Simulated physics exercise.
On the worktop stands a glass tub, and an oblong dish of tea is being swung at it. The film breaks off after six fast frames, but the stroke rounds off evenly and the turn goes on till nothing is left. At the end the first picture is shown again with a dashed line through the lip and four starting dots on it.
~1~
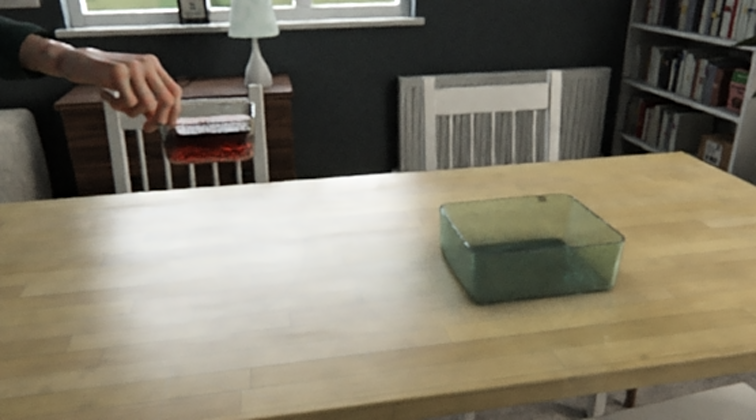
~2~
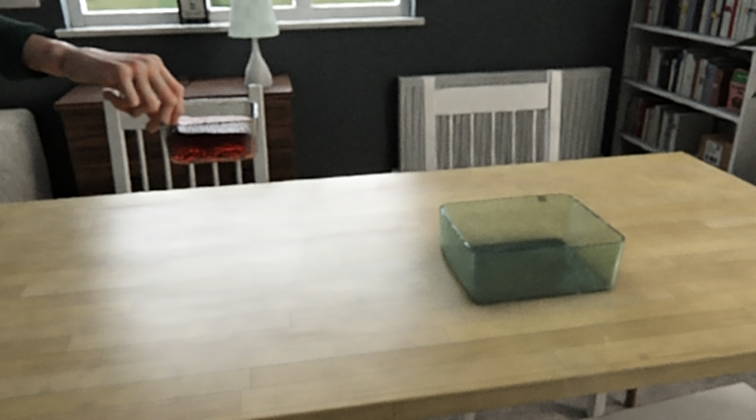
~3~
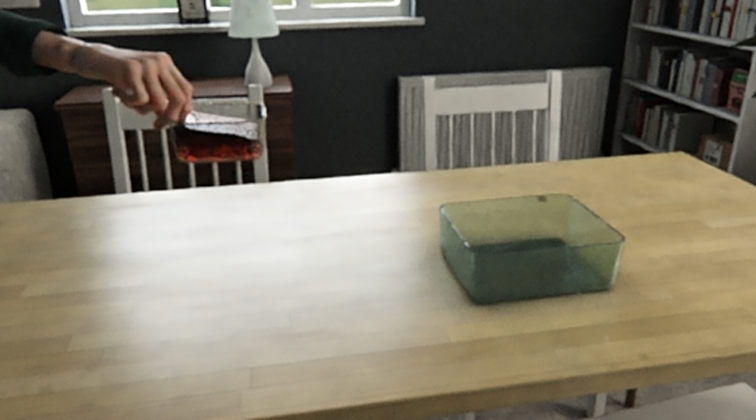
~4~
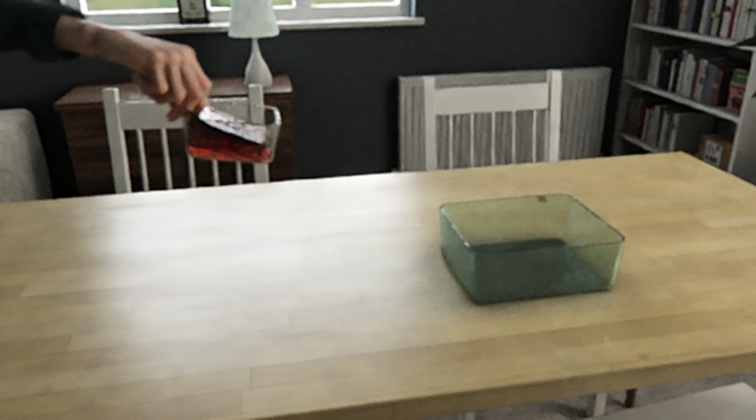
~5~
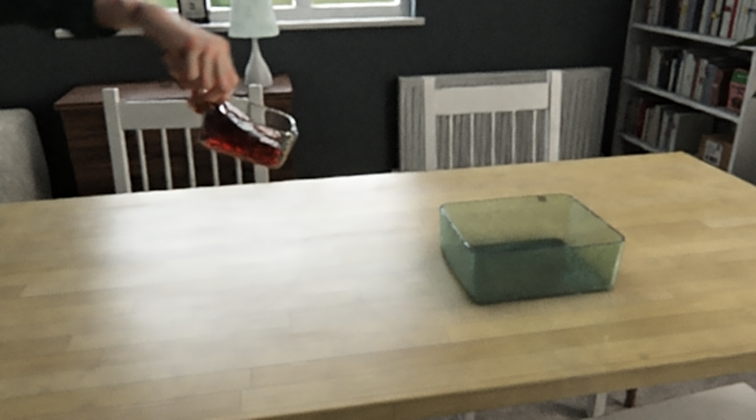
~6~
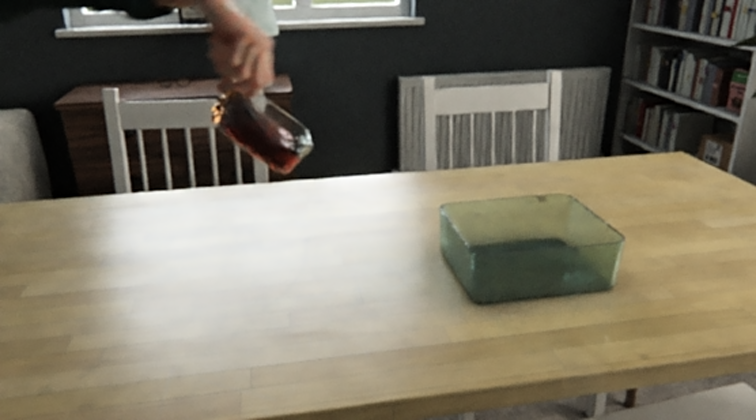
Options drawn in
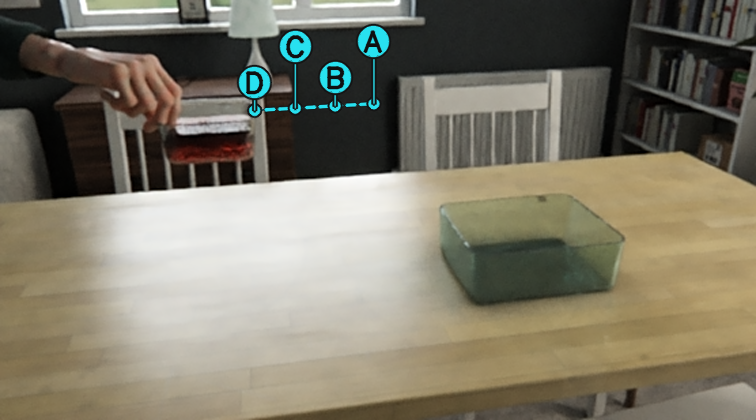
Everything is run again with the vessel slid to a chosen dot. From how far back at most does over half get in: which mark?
C is the one.
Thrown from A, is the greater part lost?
No.
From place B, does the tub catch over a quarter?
Yes, it does.
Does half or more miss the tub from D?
Yes.
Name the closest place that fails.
That is place D.
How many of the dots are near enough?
Three of them.
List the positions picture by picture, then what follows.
Upright, lip at (252, 110); tub from (470, 302) to (613, 286); nothing has left yet.
Upright, lip at (255, 110); nothing has left yet.
Upright, lip at (262, 111); nothing has left yet.
Tipped about 10°, lip at (276, 116); tea is over the rim, down to (193, 107).
Tipped about 23°, lip at (293, 125); tea is over the rim, down to (199, 107).
Tipped about 40°, lip at (309, 137); tea is over the rim, down to (216, 116).
On the marked copy, A at (373, 103); B at (335, 105); C at (295, 108); D at (254, 110).
For place A, about 70 % lands in the tub, 9 % falls short and 22 % goes beside or beyond.
For place B, about 73 % lands in the tub, 7 % falls short and 20 % goes beside or beyond.
For place C, about 76 % lands in the tub, 12 % falls short and 12 % goes beside or beyond.
For place D, about 11 % lands in the tub, 83 % falls short and 6 % goes beside or beyond.
